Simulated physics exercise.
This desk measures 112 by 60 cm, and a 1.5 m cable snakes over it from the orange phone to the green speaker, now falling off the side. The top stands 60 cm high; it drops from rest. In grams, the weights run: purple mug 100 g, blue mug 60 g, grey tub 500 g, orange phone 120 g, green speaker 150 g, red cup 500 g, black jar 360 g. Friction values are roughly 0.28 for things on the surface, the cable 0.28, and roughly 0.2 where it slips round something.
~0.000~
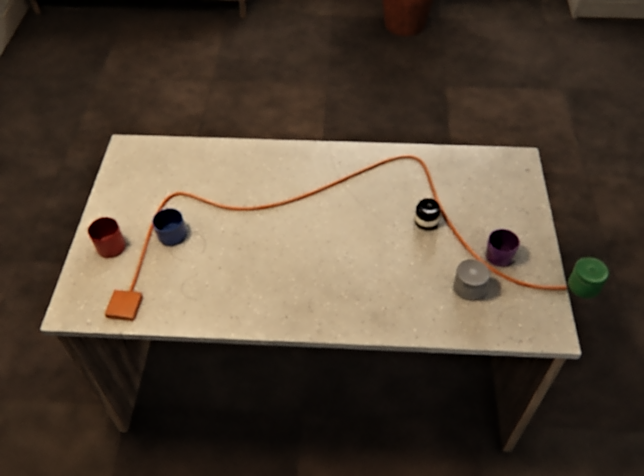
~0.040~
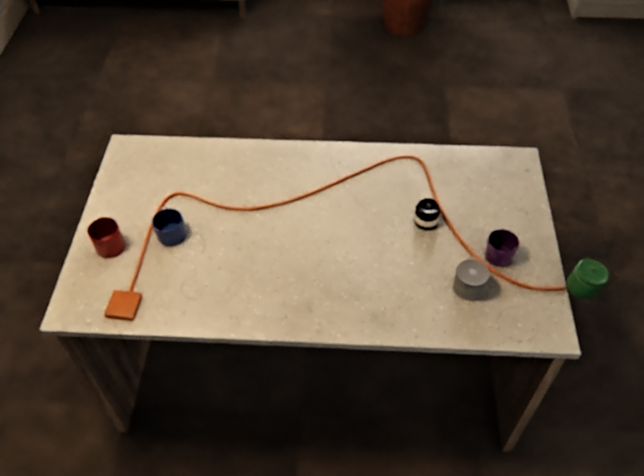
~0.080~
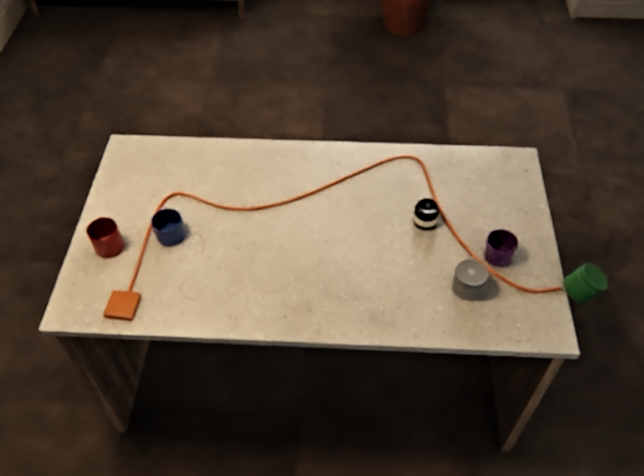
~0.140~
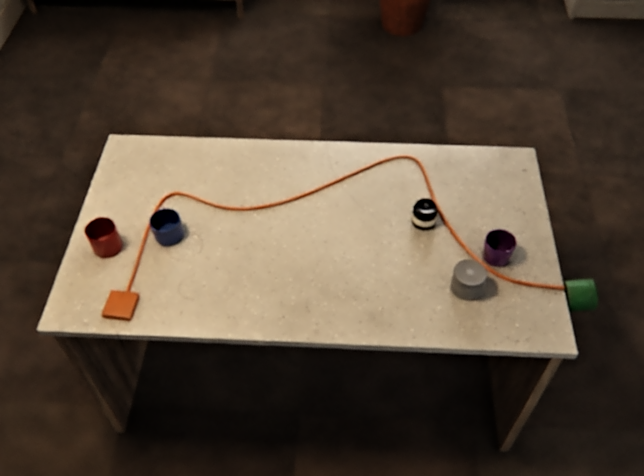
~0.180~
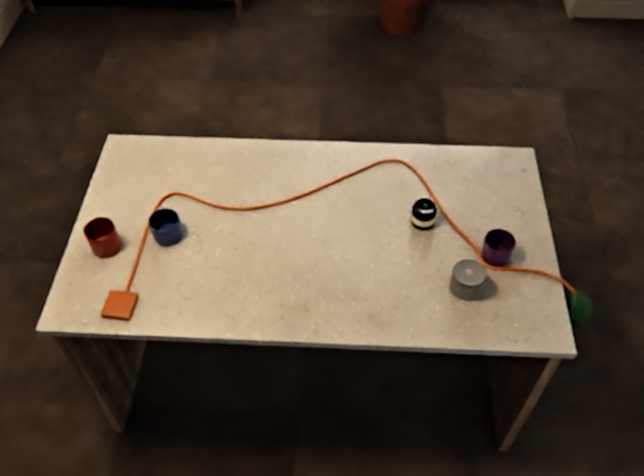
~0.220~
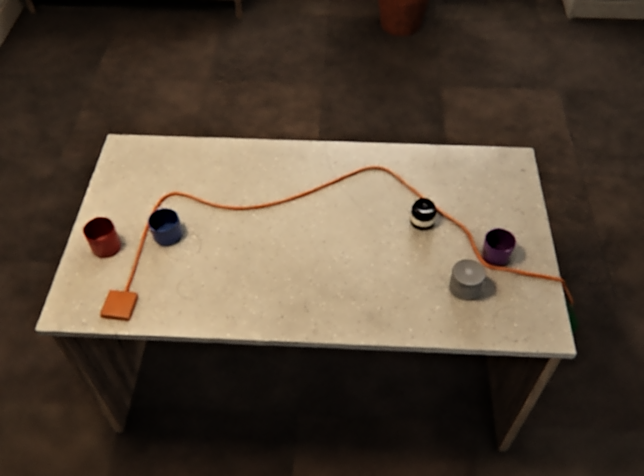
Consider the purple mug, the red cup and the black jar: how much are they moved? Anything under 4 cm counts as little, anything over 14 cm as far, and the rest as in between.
Outcome: The purple mug moves an in-between distance; the red cup barely moves; the black jar barely moves.
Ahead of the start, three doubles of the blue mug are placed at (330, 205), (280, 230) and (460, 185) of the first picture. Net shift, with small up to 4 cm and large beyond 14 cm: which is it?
Going one by one, I'd say an in-between shift, then a short shift, then a short shift.
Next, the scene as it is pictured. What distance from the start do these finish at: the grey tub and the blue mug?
Final places, approx.: Grey tub 0 cm off, blue mug 35 cm off.
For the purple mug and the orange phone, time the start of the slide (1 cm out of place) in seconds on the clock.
Times: Purple mug = 0.34 s, orange phone = 0.40 s.
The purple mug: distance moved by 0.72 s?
The purple mug is around 10 cm from where it began.
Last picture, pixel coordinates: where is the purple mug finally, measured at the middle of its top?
The top finishes roughly at pixel (528, 213) of the last view.
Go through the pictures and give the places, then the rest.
In the first picture, shows, purple mug (504, 240); red cup (103, 228); black jar (429, 206); cable runs through (500, 274) (432, 185) (345, 178) (236, 208).
In the second picture, shows, green speaker (592, 271); cable runs through (499, 275) (345, 178).
In the third picture, shows, green speaker (586, 283); cable runs through (498, 275) (344, 178).
In the fourth picture, shows, green speaker (579, 296); cable runs through (498, 275) (343, 178).
In the fifth picture, shows, green speaker (571, 306); cable runs through (342, 178).
In the sixth picture, shows, purple mug (501, 240); red cup (98, 228); black jar (425, 206); cable runs through (540, 276) (440, 210) (342, 178) (232, 208).
At 0.5 s, the cable's tail end at (131, 284); purple mug 6 cm off its start, blue mug 10 cm off its start, green speaker over the edge.
At 0.7 s, the cable's tail end at (159, 281); purple mug 11 cm off its start, blue mug 30 cm off its start, green speaker over the edge.
At 1.0 s, the cable's tail end at (159, 281); purple mug 11 cm off its start at (528, 213), blue mug 33 cm off its start at (250, 316), green speaker over the edge.
At 1.2 s, the cable's tail end at (159, 281); purple mug 11 cm off its start, blue mug 33 cm off its start, green speaker over the edge.
At 2.4 s, the cable's tail end at (159, 281); purple mug 11 cm off its start at (528, 213), black jar 0 cm off its start at (425, 206), red cup 0 cm off its start at (99, 228), blue mug 33 cm off its start at (250, 316).
